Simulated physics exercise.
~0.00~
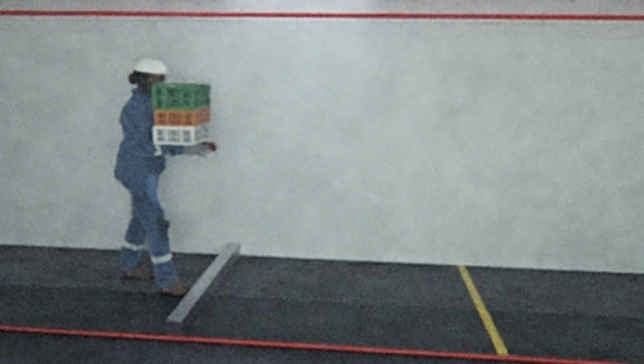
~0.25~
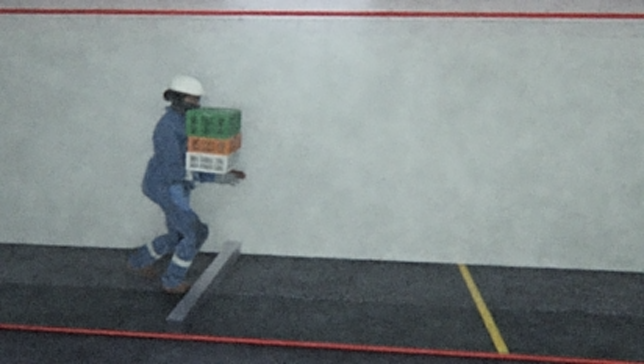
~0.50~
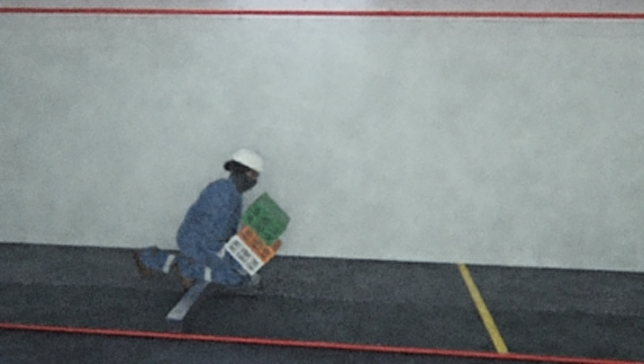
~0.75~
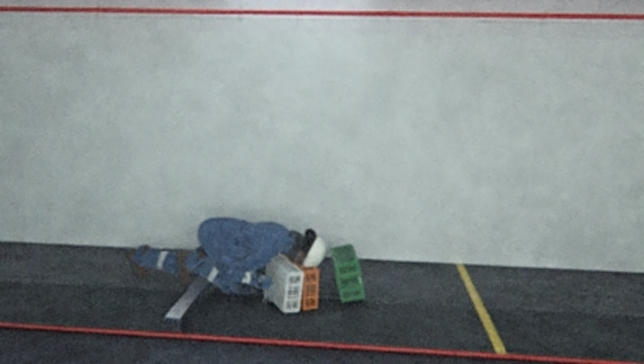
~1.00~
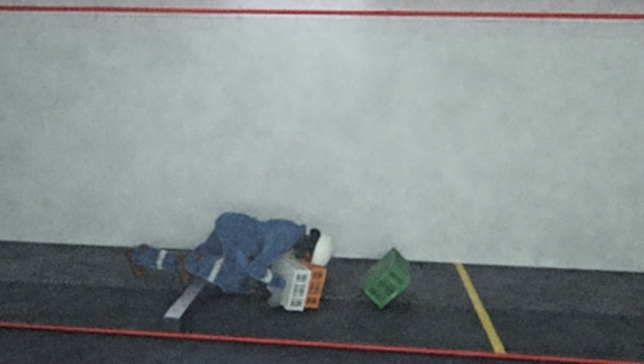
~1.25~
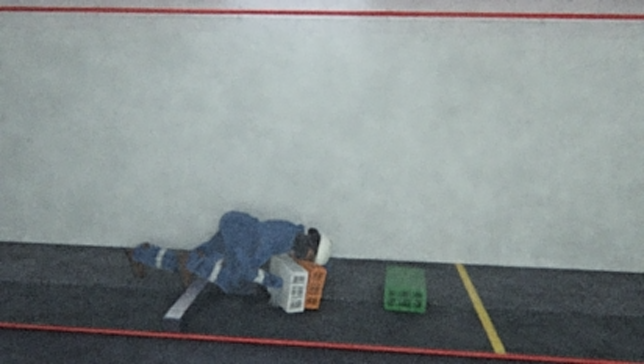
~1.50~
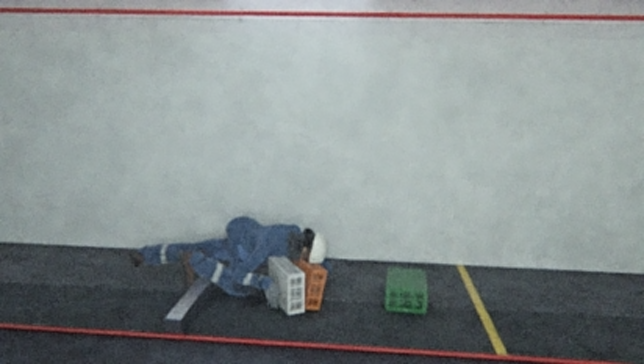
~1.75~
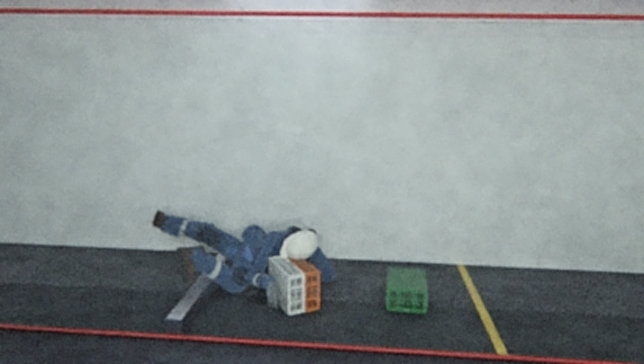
A worker in blue overalls and a white helmet carries a stack of three crates, green on top, orange in the middle and white below, rightward along a dark floor, seen from the side against a pale wall. A grey bar lies across the floor ahead, and a yellow line crosses it farther right. At the bar the worker pitches forward and drops down, the crates tipping over. The green crate tumbles ahead and settles upside down, short of the yellow line. The white and orange crates stay on their sides by the worker, who ends sprawled behind them, one leg raised.
